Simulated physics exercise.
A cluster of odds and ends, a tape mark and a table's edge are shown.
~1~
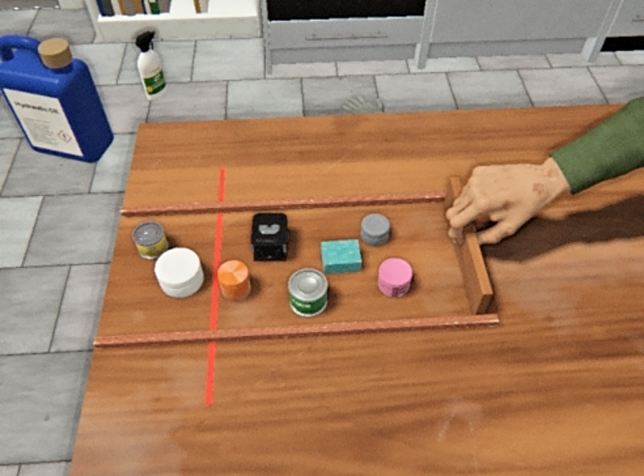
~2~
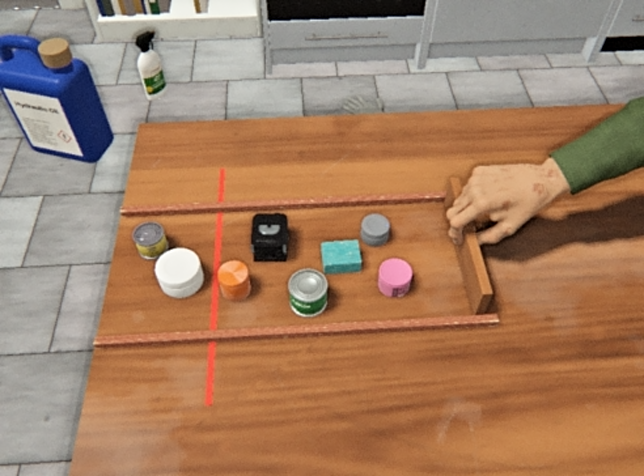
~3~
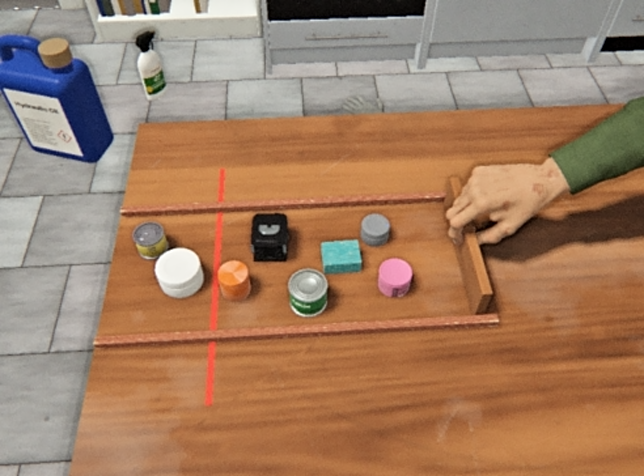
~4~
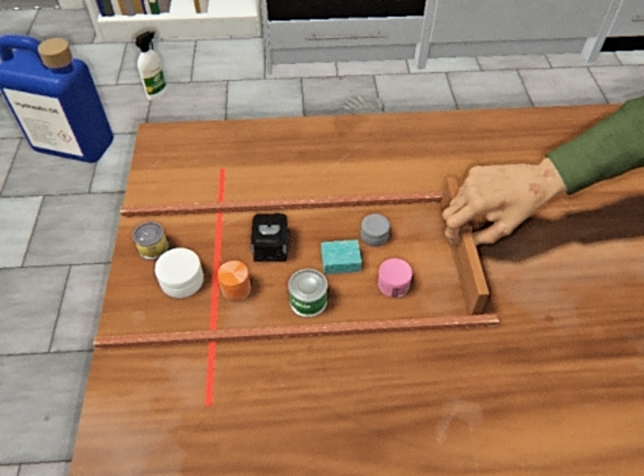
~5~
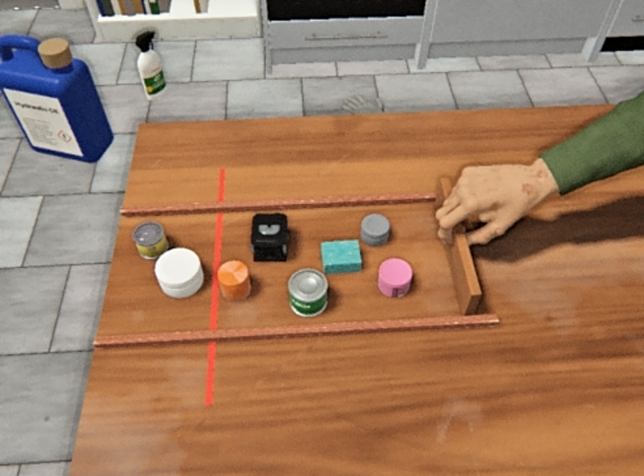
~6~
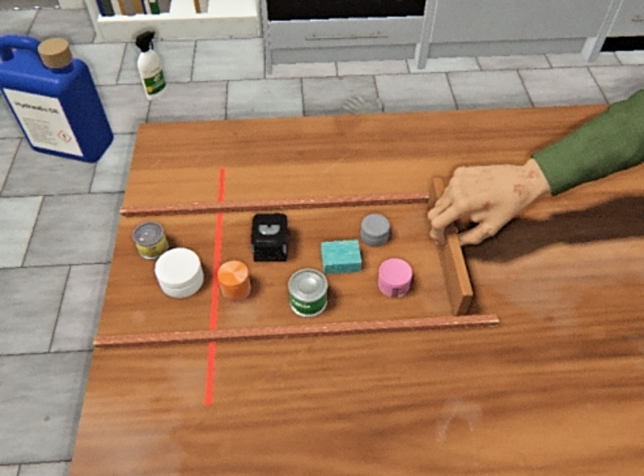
A wooden tabletop in a room with grey floor tiles is seen from above at an angle by a still camera. Between two thin reddish strips sit small containers, white and yellowish ones left of a red line, with orange, black, green-labelled, teal, grey and pink items to its right. A green-sleeved hand holds an upright wooden board at right, then slides it slightly left while the items stay still.
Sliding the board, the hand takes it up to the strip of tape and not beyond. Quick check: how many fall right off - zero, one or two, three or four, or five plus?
Zero.
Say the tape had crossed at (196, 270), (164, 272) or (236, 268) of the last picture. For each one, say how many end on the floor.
Taken one after another, the numbers are 0, 2 and 0.
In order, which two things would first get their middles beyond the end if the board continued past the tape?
Listed earliest first, the yellow pot comes before the white lid.
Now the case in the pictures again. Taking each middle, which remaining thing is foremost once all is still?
Answer: The yellow pot.
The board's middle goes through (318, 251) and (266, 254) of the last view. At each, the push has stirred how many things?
Counting first: 5, next 6.
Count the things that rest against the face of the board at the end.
4 are in contact with it.
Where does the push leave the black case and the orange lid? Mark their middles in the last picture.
Roughly (173, 228) for the first and roughly (167, 282) for the second.
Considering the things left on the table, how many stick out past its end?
That'd be 0.
Soon after, none off yet; yellow pot at rest near (151, 241); white lid at rest near (180, 273); orange lid at rest near (235, 281).
In the end, the number that fall off is zero.
